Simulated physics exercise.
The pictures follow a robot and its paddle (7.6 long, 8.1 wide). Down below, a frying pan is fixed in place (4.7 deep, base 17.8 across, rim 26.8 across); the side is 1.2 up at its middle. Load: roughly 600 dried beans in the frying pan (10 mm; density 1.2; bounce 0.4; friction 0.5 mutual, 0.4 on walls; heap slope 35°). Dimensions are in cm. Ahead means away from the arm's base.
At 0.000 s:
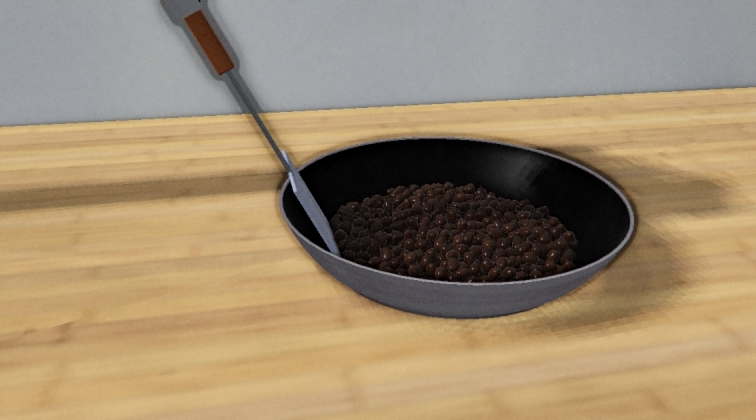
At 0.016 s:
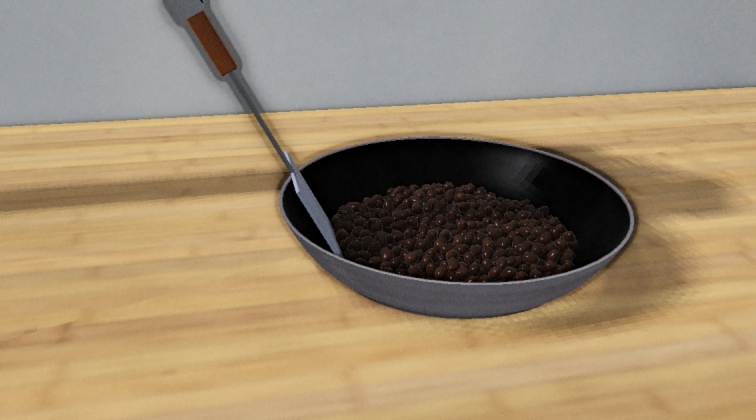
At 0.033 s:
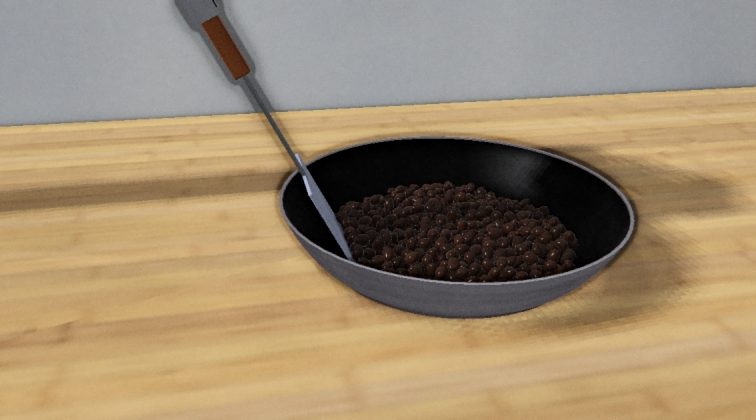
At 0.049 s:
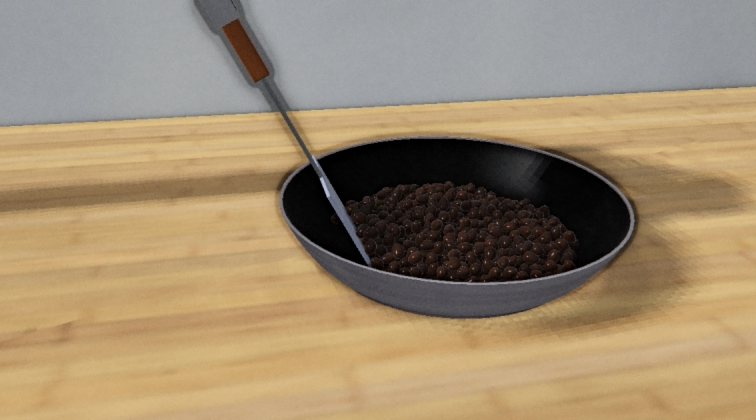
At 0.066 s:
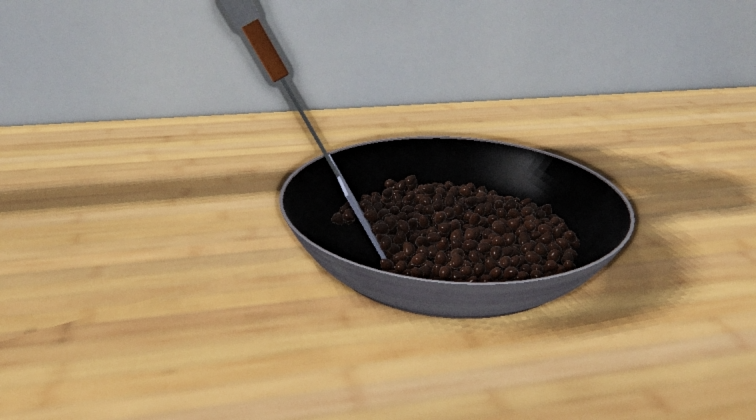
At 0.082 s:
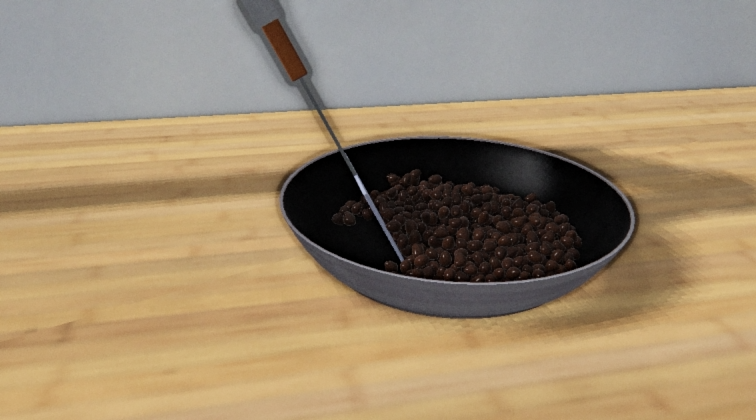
In a frying pan on a wooden surface, a paddle pushes dark beans to the right.
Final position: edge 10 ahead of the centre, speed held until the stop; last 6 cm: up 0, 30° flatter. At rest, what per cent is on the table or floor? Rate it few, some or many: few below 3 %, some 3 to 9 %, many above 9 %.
Many, above 9 %.
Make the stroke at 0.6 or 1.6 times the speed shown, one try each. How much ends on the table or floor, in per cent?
Near 10 and near 25 percent respectively.
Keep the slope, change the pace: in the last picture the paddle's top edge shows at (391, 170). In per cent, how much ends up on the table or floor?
Expect about 25 per cent there.
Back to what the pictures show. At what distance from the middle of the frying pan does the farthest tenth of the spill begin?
Distance from centre: Approx. 25 cm.
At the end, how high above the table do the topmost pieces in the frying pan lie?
It reaches around 6.0 cm.
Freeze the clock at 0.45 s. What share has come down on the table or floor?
It is near 15 percent.
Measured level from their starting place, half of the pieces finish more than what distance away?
About 6 centimetres.
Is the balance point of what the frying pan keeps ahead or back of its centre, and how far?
Some 4.5 cm ahead.
After 0.15 s, sloping 63°, highest piece 5 above the table; 595 in the frying pan.
After 0.22 s, sloping 54°, highest piece 5 above the table; 595 in the frying pan.
After 0.45 s, sloping 33°, highest piece 6 above the table; 512 in the frying pan, 77 on the table or floor, 6 on the blade or in flight.
After 1.50 s, sloping 33°, highest piece 6 above the table; 512 in the frying pan, 83 on the table or floor.
In the end, 512 in the frying pan, 83 on the table or floor. That is 14 % on the table or floor.
